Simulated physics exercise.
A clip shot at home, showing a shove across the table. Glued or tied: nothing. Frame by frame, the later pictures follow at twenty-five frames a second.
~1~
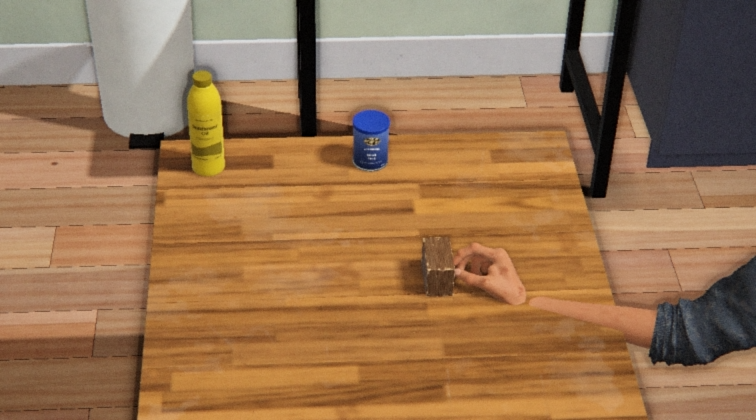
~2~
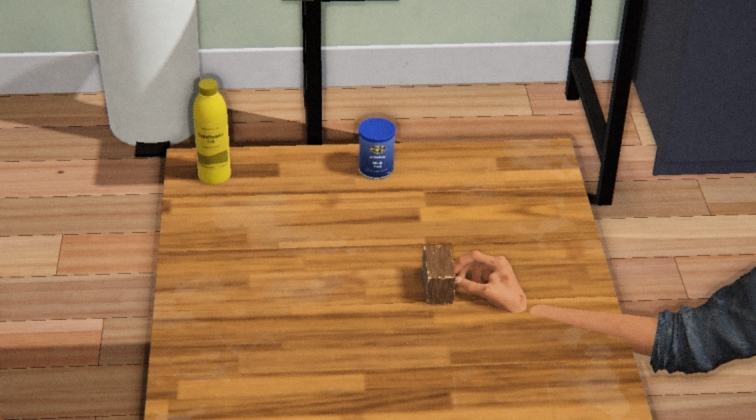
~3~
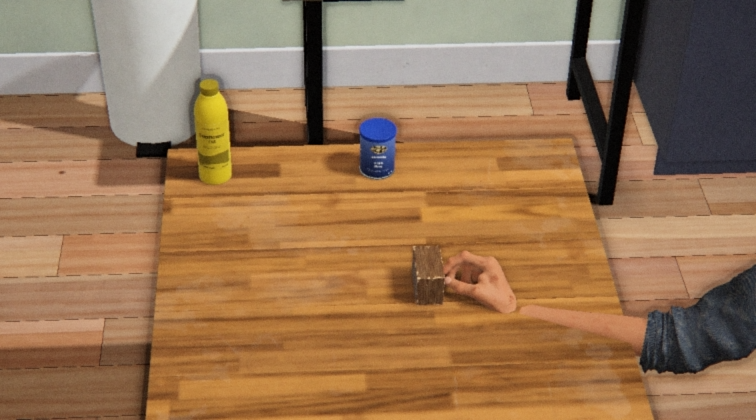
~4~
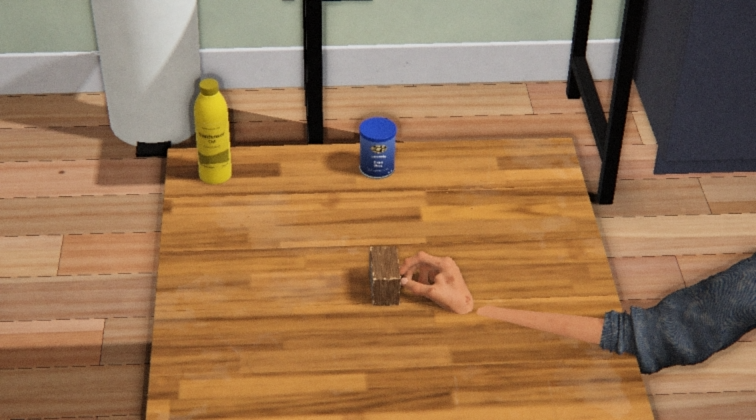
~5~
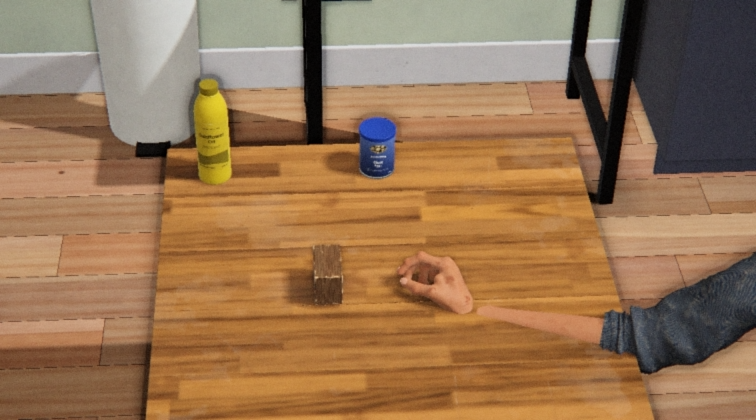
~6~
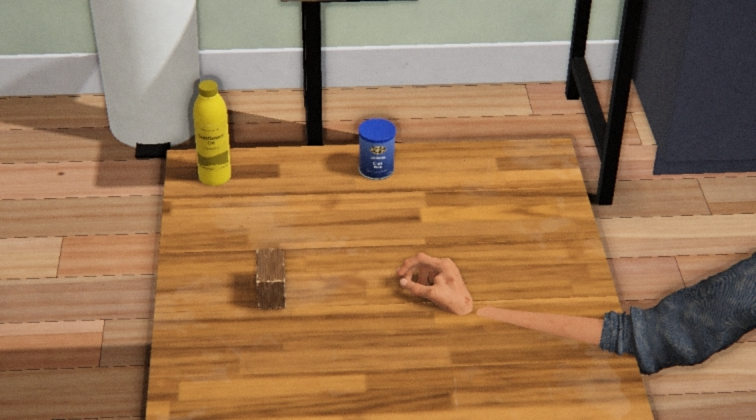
A brown block being pushed left across a wooden table by a hand, then sliding farther left as the hand stays behind.
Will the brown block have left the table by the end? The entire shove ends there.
Yes. It parts from the table.
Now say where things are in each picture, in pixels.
In the first picture, under the hand; brown block (438, 267).
In the second picture, under the hand; brown block (438, 275).
In the third picture, under the hand; brown block (428, 275).
In the fourth picture, brown block (385, 276).
In the fifth picture, brown block (328, 274) displaced about its own width.
In the sixth picture, brown block (271, 278) displaced well along.
Then, 0.20 s past the last view, brown block now off the table.
Then, 0.30 s past the last view, things are still on the move.
Then, 0.50 s past the last view, as before.
Finally, off the table, brown block.
